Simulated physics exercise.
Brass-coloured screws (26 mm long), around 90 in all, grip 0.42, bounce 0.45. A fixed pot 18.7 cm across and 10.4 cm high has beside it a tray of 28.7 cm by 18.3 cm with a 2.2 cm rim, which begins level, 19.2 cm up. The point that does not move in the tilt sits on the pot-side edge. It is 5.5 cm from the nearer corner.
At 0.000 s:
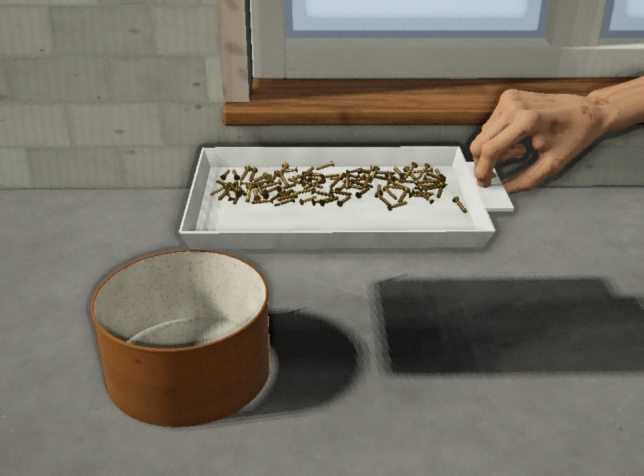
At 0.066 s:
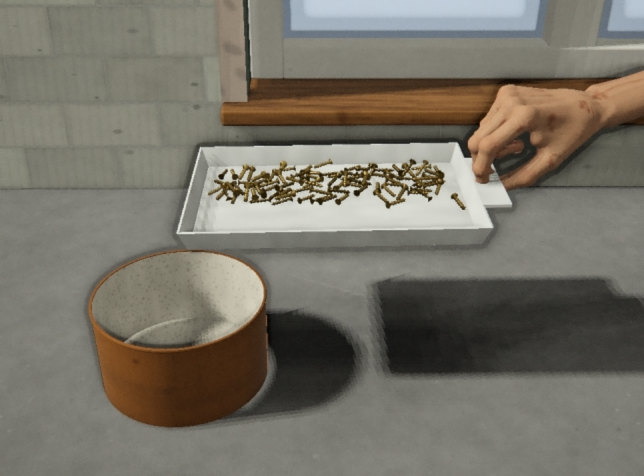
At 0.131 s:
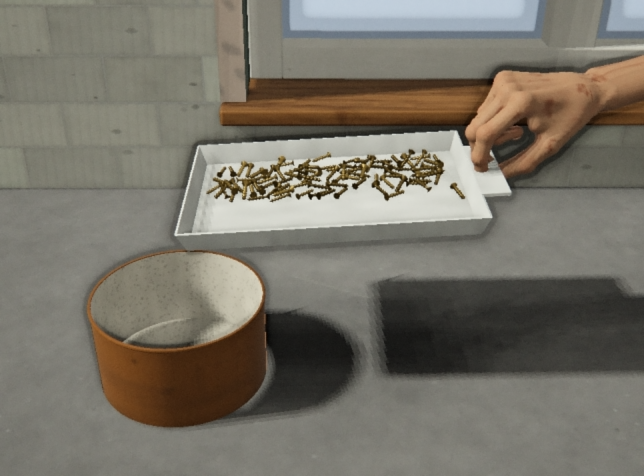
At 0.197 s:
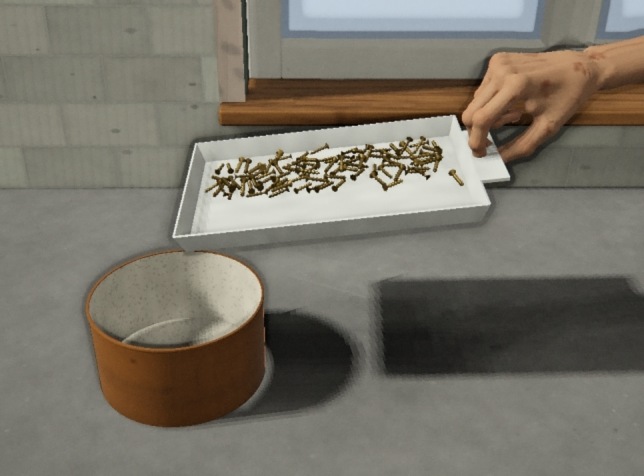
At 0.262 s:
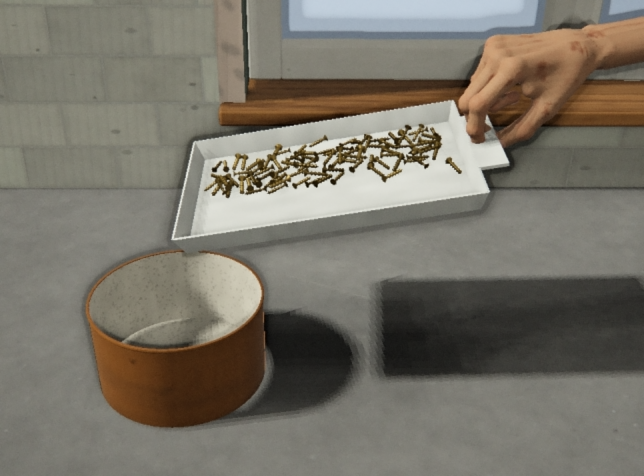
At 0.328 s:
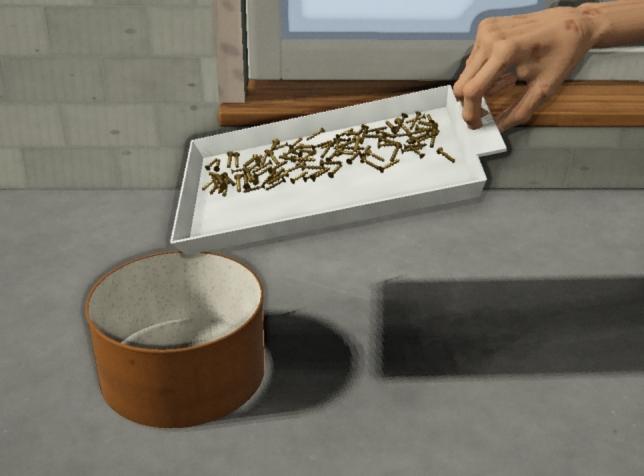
The clip opens on a hand holding a level white tray of brass-coloured screws above a grey surface, just behind a round brown pot with a pale speckled inside. The hand then raises the tray's right end, slanting it gently down toward the left, while the screws barely shift within it.
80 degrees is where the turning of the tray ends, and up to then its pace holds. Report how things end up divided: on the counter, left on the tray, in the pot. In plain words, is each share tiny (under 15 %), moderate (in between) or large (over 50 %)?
Counter: I'm guessing a mere smattering of the load. Tray: I'm guessing a mere smattering of the load. Pot: I'm guessing the greater portion of the load.
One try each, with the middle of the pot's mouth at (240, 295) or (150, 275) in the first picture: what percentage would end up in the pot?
The shares would be near 70 and 65 per cent respectively.
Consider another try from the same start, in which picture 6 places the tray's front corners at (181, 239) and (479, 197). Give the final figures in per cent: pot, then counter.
You'd end with pot at 90 and counter at 5.
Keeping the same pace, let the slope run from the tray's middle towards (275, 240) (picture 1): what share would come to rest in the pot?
Around 85 percent of them.
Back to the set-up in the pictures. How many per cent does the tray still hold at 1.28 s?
Around 85 percent of it.
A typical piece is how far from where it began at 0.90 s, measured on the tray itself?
It has moved some 14 cm from its start.
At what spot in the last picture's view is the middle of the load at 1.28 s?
Expected load position: Near (181, 219).
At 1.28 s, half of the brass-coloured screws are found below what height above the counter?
Some 20 cm.
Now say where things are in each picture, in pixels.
In the first frame, tray tilt 0 degrees, front corners at (189, 229) and (485, 227); middle of the pieces at (335, 183); pot at (181, 295).
In the second frame, tray tilt 1 degrees, front corners at (186, 229) and (484, 224); middle of the pieces at (333, 181).
In the third frame, tray tilt 4 degrees, front corners at (184, 230) and (482, 214), lowest corner left front; middle of the pieces at (332, 175).
In the fourth frame, tray tilt 7 degrees, front corners at (182, 232) and (481, 201), lowest corner left front; middle of the pieces at (330, 167).
In the fifth frame, tray tilt 11 degrees, front corners at (181, 234) and (479, 189), lowest corner left front; middle of the pieces at (328, 159).
In the sixth frame, tray tilt 15 degrees, front corners at (179, 236) and (476, 177), lowest corner left front; middle of the pieces at (326, 152); pot at (176, 296). The tray's pace is about 55 degrees a second.
After 0.90 s, tilt 46 degrees; the tray holds 100 %, the pot 0 %.
Then, at 1.28 s, tilt 66 degrees; the tray holds 85 %, the pot 10 %.
After 1.74 s, tilt 80 degrees; the tray holds 70 %, the pot 20 %.
By 3.1 s all is still; counter 0 %, tray 5 %, pot 95 %.
